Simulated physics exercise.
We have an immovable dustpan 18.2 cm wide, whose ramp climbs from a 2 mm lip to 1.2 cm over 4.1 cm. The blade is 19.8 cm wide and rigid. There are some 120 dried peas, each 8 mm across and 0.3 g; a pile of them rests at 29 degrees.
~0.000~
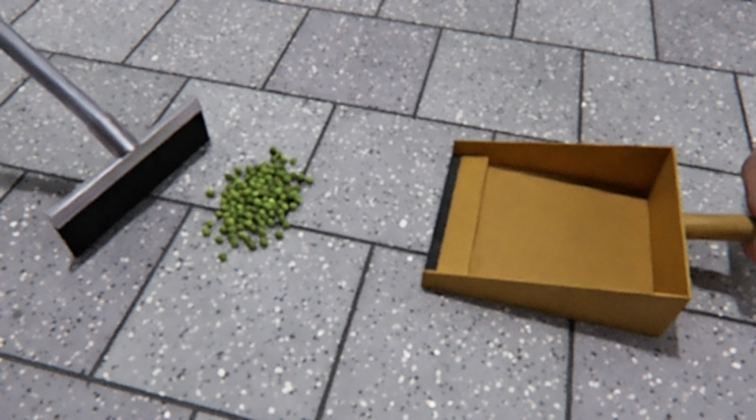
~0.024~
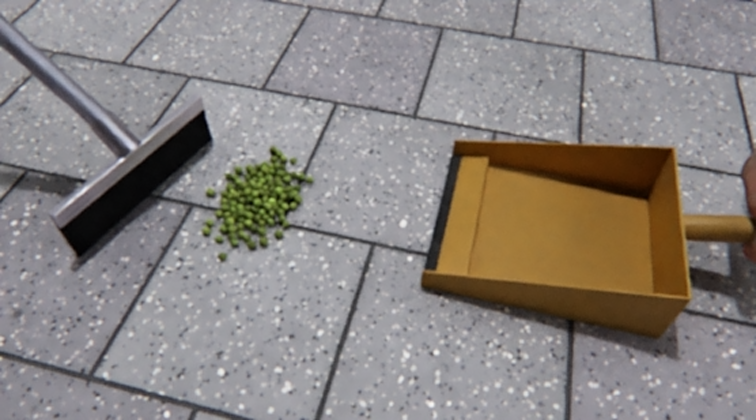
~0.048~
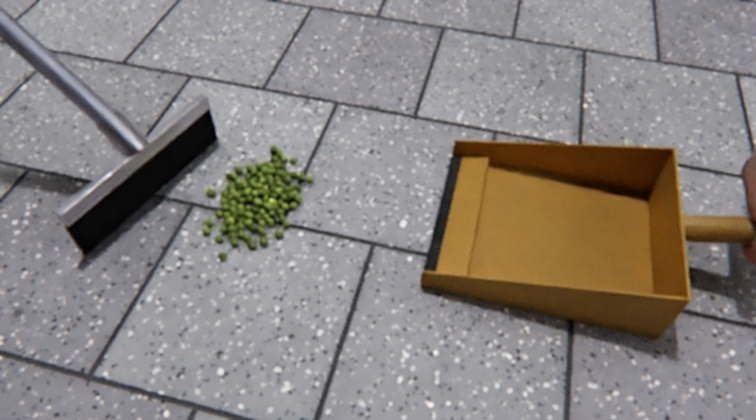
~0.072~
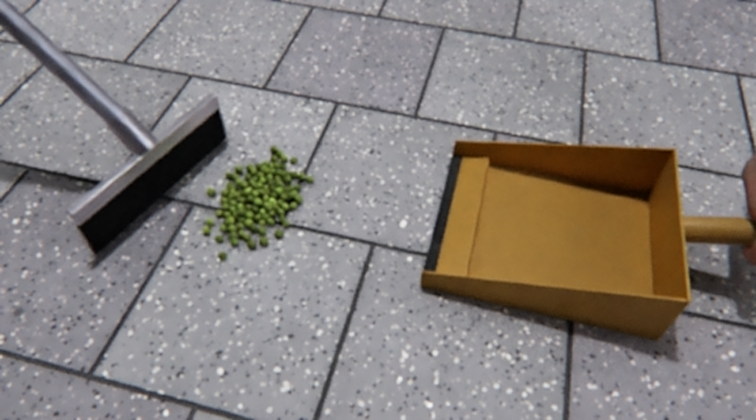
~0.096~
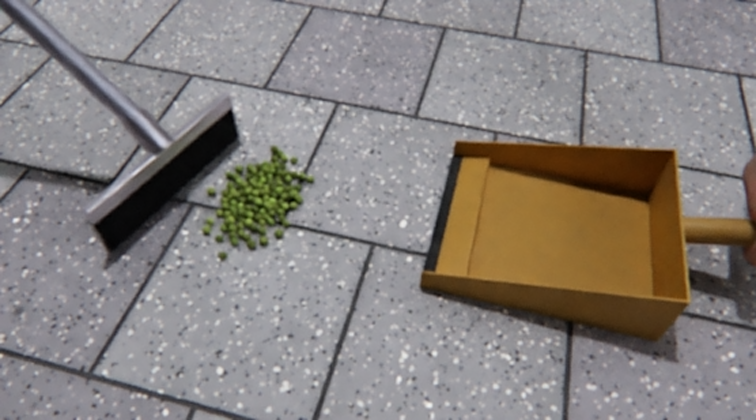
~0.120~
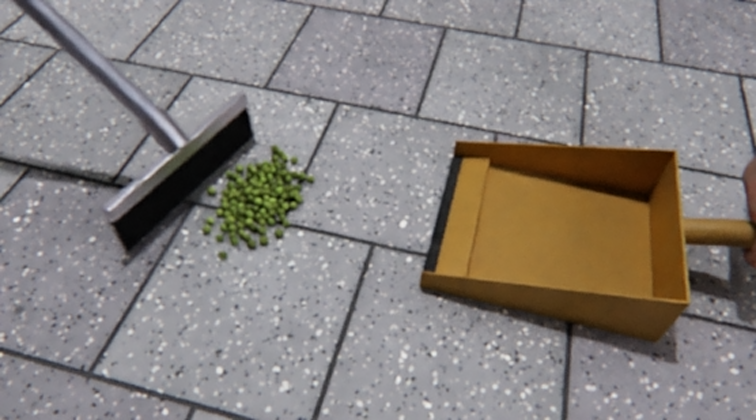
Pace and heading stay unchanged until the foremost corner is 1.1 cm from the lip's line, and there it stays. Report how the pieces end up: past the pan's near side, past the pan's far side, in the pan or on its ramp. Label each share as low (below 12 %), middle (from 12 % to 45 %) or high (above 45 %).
Past the pan's near side - middle; past the pan's far side - low; in the pan or on its ramp - low.
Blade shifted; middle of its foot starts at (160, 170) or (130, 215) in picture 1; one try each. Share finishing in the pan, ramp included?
Roughly 0 % and 10 %.
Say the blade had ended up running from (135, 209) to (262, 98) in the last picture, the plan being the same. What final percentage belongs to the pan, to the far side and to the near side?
Final per cent - pan 5, far 5, near 30.
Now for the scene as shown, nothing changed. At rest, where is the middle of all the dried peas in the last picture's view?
Approximately (421, 232) in the last picture.
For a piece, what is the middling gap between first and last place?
Somewhere around 18 centimetres.
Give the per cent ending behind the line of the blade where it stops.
Roughly 5 in a hundred.
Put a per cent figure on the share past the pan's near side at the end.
I'd say around 30 percent.
Then, at 0.30 s, middle of the blade 15 cm from the lip; 0 % over the lip, far side 0 %, near side 15 %.
Then, at 0.42 s, middle of the blade 7 cm from the lip; 0 % over the lip, far side 0 %, near side 20 %.
After 0.67 s, middle of the blade 4 cm from the lip; 10 % over the lip, far side 5 %, near side 30 %.
In the end, at 1.4 s, near side 30 %, far side 5 %, pan 5 %, in front of the lip or behind the blade 65 %.
